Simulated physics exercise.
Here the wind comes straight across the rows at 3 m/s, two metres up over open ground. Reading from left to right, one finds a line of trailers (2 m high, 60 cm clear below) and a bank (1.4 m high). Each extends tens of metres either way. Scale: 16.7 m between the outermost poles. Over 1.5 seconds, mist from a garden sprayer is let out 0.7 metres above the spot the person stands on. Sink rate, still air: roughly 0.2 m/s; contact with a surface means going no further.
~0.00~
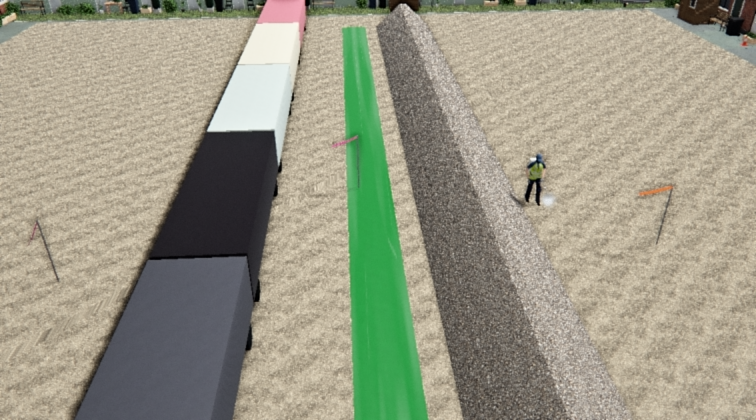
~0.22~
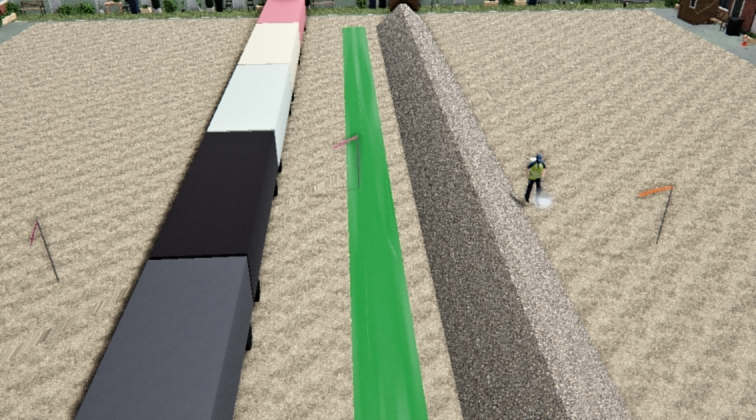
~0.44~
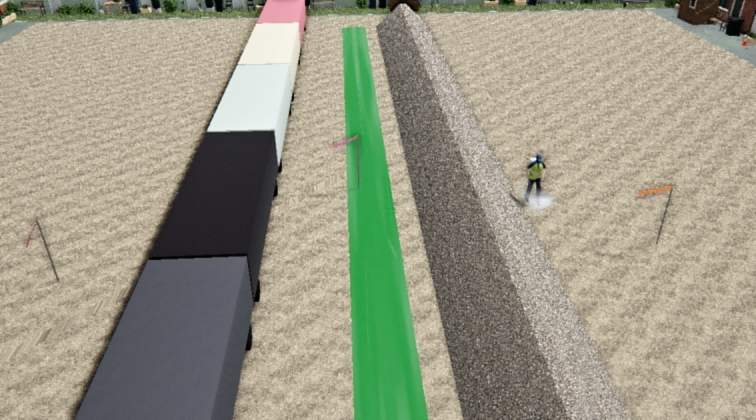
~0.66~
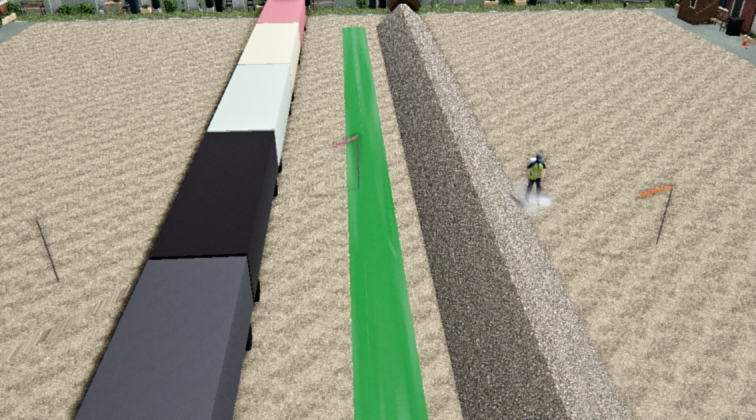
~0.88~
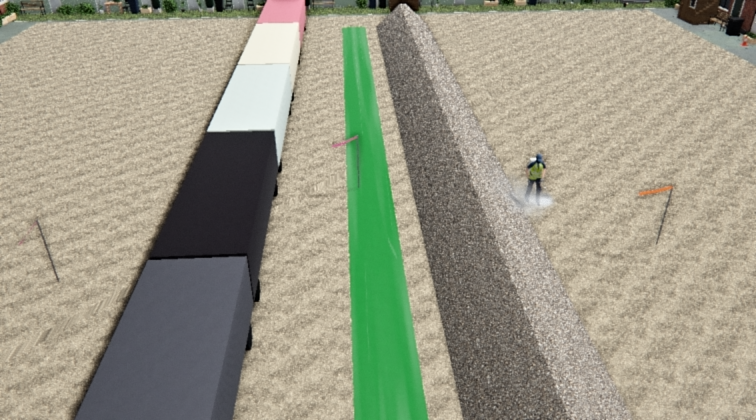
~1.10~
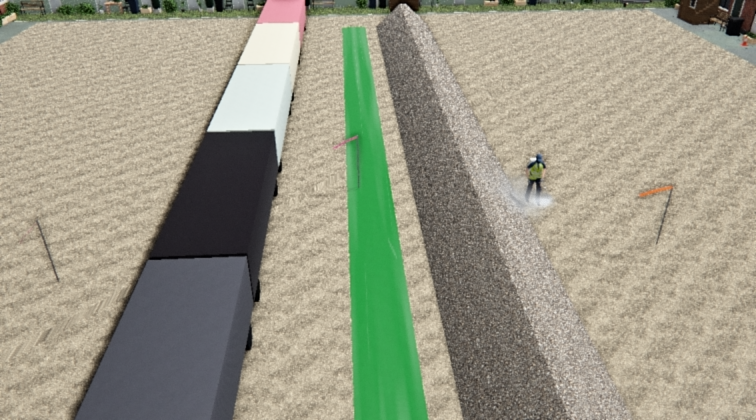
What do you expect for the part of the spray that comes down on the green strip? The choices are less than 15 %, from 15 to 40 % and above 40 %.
The share landing on the green strip is not even 15 %.
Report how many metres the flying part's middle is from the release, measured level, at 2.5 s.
2.5 m.
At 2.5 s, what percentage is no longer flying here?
30 per cent.
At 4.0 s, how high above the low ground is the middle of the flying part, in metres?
2.0 m.
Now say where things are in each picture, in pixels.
The spray in the air spans x = 545 to 550 around y = 200 and it comes from (547, 198), in the first picture.
The right ribbon ends at (639, 195), leaning 75 degrees to the left, the spray in the air spans x = 535 to 550 around y = 200 and the green one passes (375, 254), in the second picture.
The inner ribbon ends at (332, 147), leaning 70 degrees to the left, the spray in the air spans x = 525 to 550 around y = 200 and the top of the bank crosses (478, 182), in the third picture.
The spray in the air spans x = 510 to 550 around y = 200 and the green one passes (371, 209), in the fourth picture.
The right ribbon ends at (639, 194), leaning 75 degrees to the left and the spray in the air spans x = 500 to 550 around y = 200, in the fifth picture.
The inner ribbon ends at (333, 148), leaning 65 degrees to the left, the spray in the air spans x = 490 to 550 around y = 195 and the top of the line of trailers crosses (227, 172), in the sixth picture.
After 2.5 s, 0 % lies on the green strip; 29 % has touched down or left; the middle of what still flies is 1.6 m above the low ground, near (468, 176).
After 4.0 s, 0 % lies on the green strip; 42 % has touched down or left; the middle of what still flies is 2.0 m above the low ground, near (344, 168).
After 8.0 s, 1 % lies on the green strip; 59 % has touched down or left; the middle of what still flies is 1.7 m above the low ground, near (6, 188).
After 20.0 s, 3 % lies on the green strip; 95 % has touched down or left.
After 45.0 s, 3 % lies on the green strip; 100 % has touched down or left.
